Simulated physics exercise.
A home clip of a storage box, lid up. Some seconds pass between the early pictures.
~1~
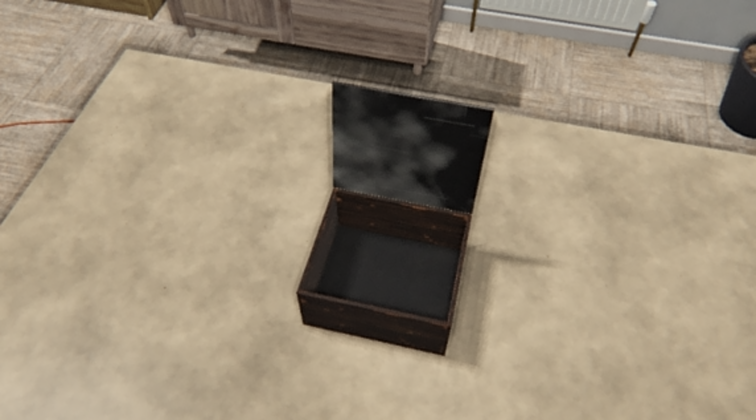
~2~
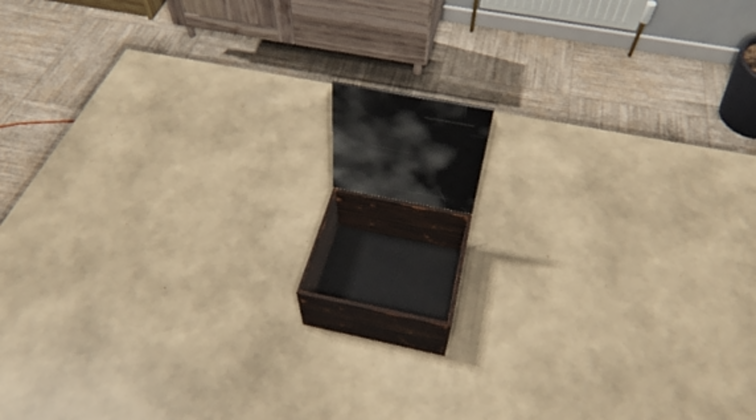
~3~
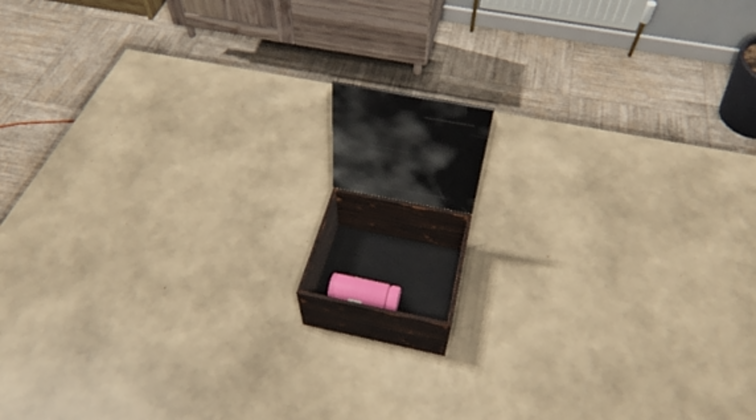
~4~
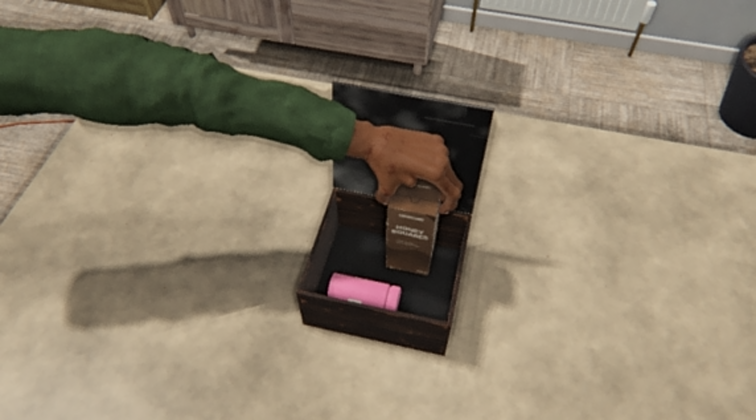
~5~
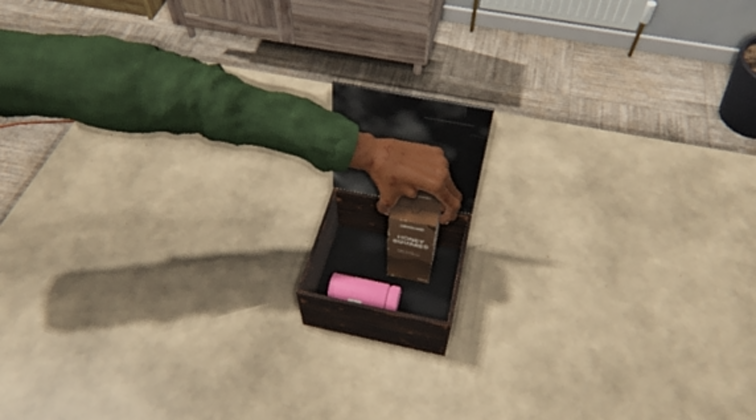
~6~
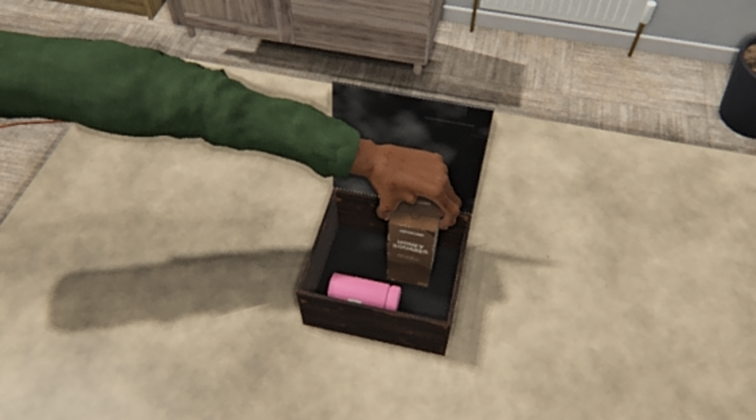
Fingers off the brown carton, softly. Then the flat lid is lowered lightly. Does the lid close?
The lid is held up.
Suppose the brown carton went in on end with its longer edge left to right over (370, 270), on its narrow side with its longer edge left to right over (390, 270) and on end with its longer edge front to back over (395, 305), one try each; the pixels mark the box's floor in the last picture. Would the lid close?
First, it is held up; second, it closes; third, it is held up.
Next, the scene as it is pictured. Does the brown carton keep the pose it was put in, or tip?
The brown carton keeps its pose.
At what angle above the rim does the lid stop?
Some 75° above the rim.
Then, 0.90 s on from there, lid starting down.
Then, 1.20 s on from there, brown carton resting near (414, 239).
Then, 1.40 s on from there, lid 73° above the rim.
In the end, lid 73° above the rim; both unmoved. At the end, from the last picture's camera, brown carton near (414, 239).
